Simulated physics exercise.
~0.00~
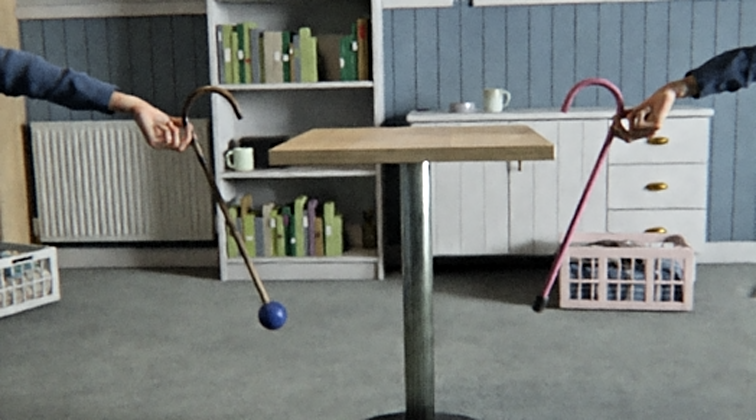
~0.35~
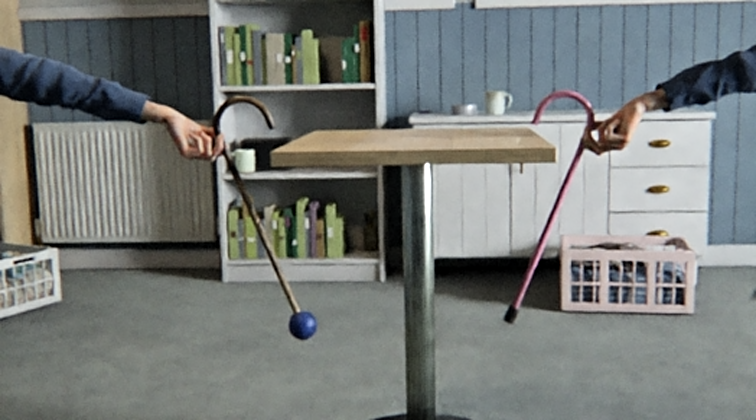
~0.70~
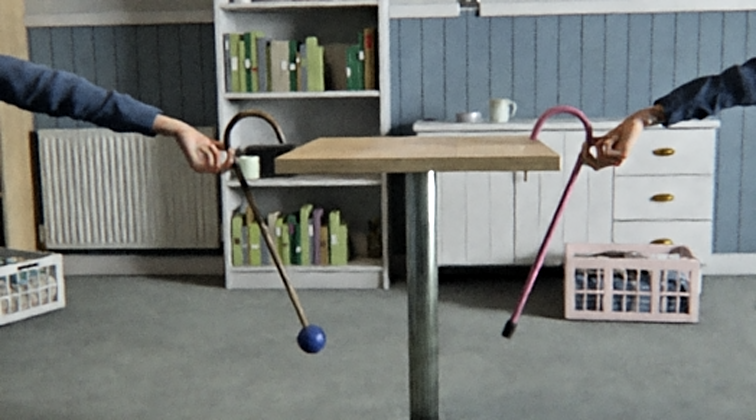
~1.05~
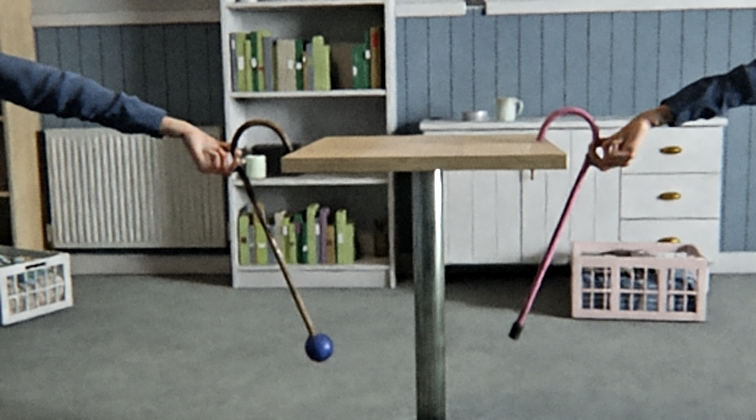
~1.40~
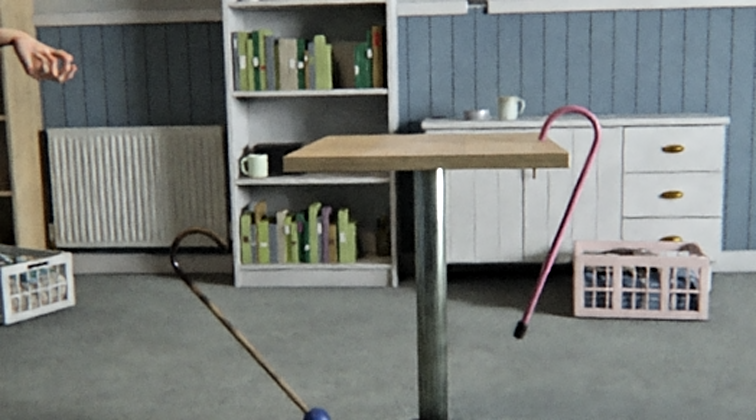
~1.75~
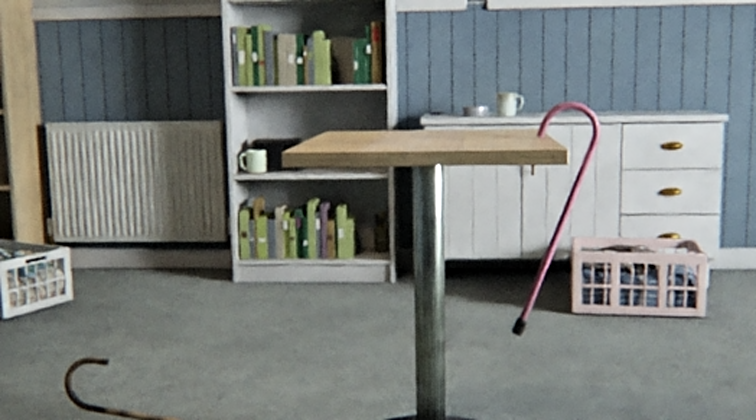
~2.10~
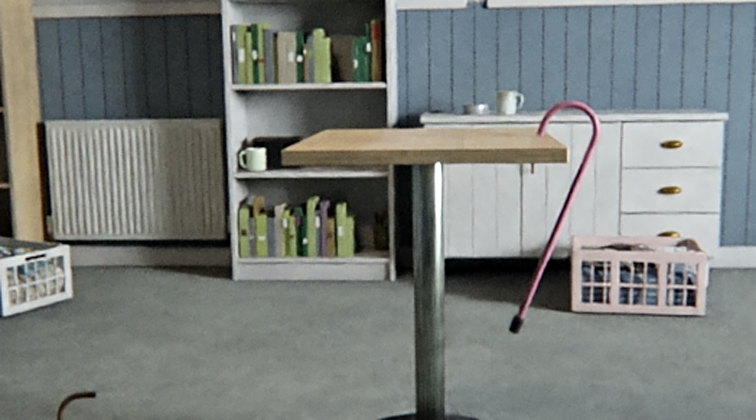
Two hands hooking canes on opposite table edges and letting go, the ball-ended left one falling, the pink one staying hooked.
